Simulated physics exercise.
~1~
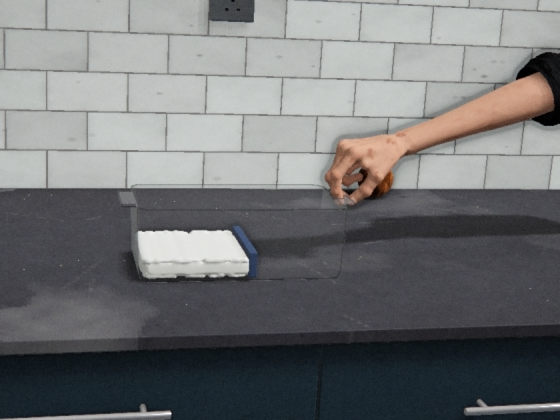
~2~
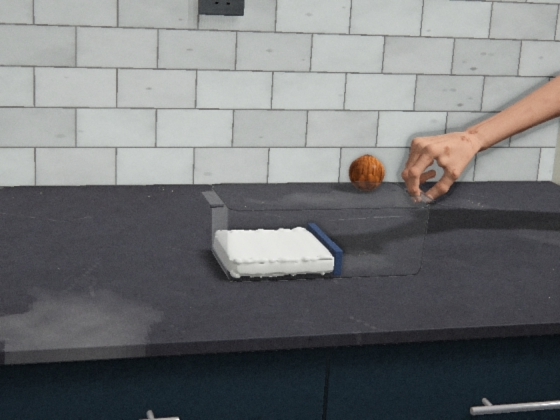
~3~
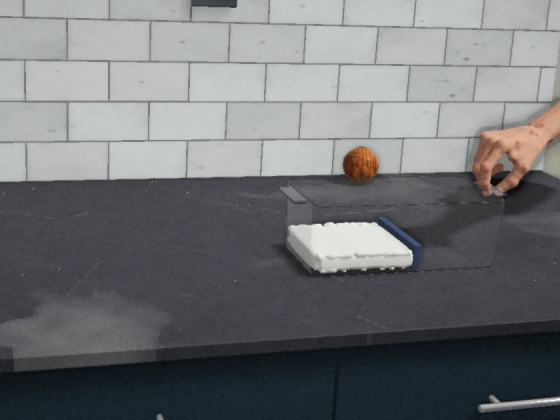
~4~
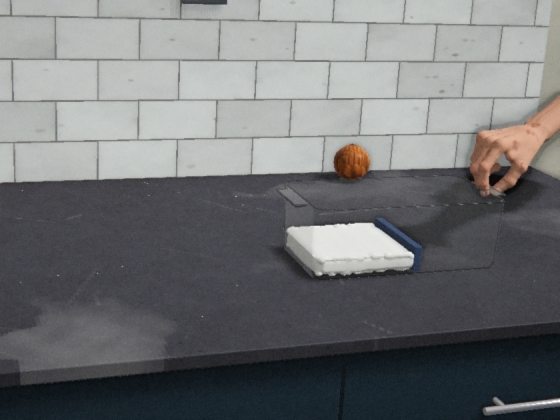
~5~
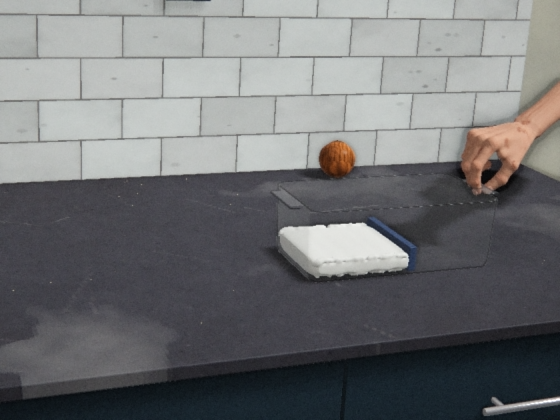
On a dark kitchen worktop, a hand pulls a clear oblong tub of white milk right, then holds it still, nothing spilling.
